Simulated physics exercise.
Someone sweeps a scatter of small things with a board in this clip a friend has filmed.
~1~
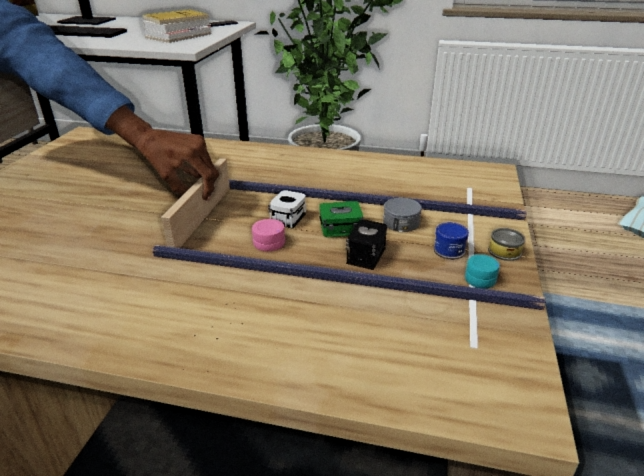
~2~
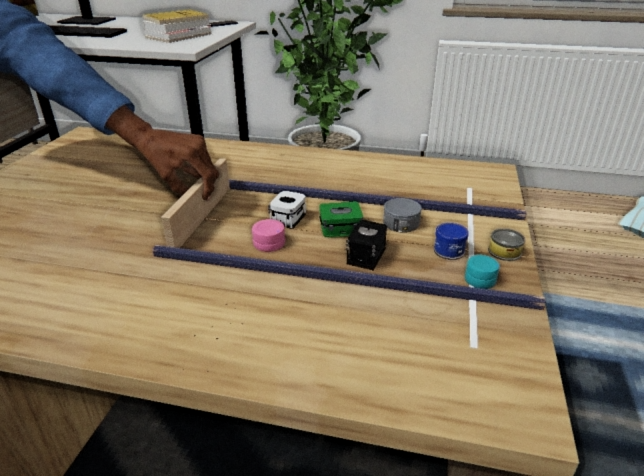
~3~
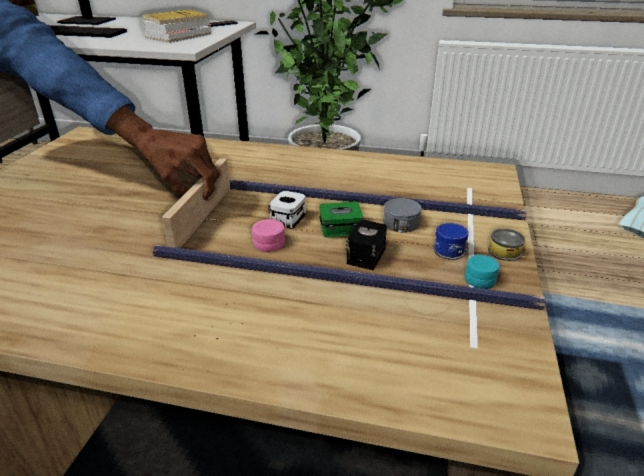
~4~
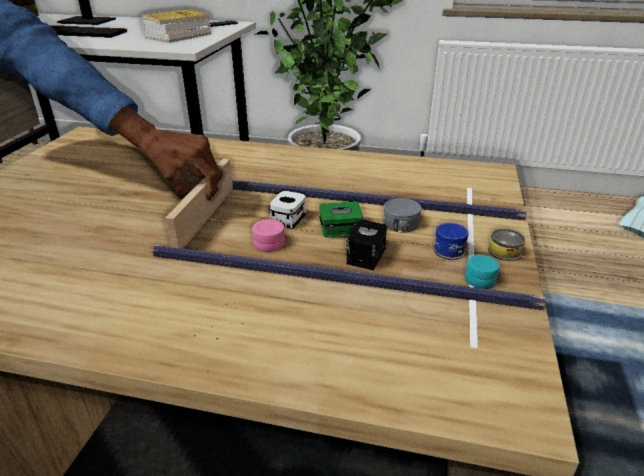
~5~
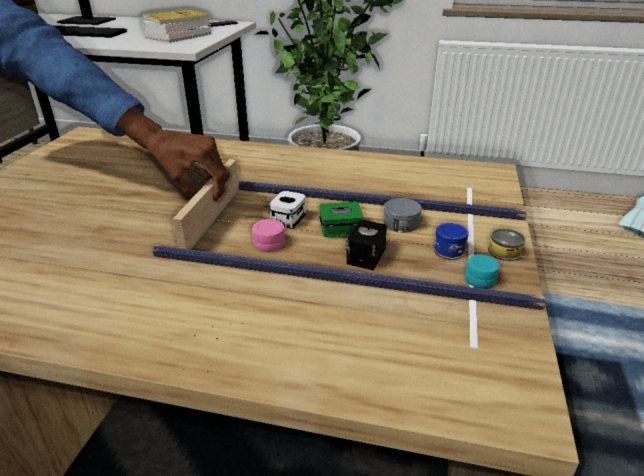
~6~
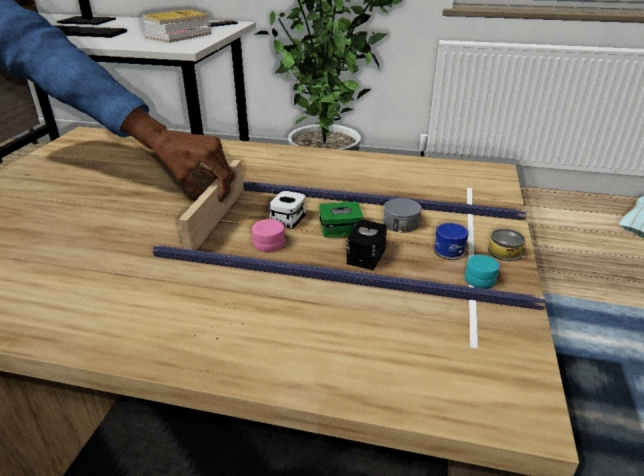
A hand holding a wooden board upright on a table, then sliding it slightly right toward small tins and cases, which stay still.
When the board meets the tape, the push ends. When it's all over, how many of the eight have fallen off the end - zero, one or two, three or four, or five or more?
So the count of drops is three to four.
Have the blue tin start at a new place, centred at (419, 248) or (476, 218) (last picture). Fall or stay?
At the first spot it drops over the edge, and at the second it drops over the edge.
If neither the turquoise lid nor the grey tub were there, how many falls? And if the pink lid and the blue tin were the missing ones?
First try: 2 fallen; other try: 1.
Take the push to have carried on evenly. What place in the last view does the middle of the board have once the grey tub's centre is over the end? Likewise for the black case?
With the grey tub it sits around (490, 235), with the black case around (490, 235).
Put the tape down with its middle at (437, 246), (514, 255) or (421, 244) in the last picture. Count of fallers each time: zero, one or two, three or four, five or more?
One after another: Zero, 5 or more, zero.
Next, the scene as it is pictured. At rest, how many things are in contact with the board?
Tally at the end: 2.
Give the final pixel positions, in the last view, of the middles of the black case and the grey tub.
The black case comes to rest at (526, 272), and the grey tub comes to rest at (516, 222).
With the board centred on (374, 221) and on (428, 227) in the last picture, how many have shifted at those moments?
That gives 6 for the first and 8 for the second.
Early on, none off yet; yellow tin at rest near (506, 245); turquoise lid at rest near (482, 272); blue tin at rest near (451, 241).
Finally, the number that fall off is three or four; lost, blue tin, turquoise lid and yellow tin.
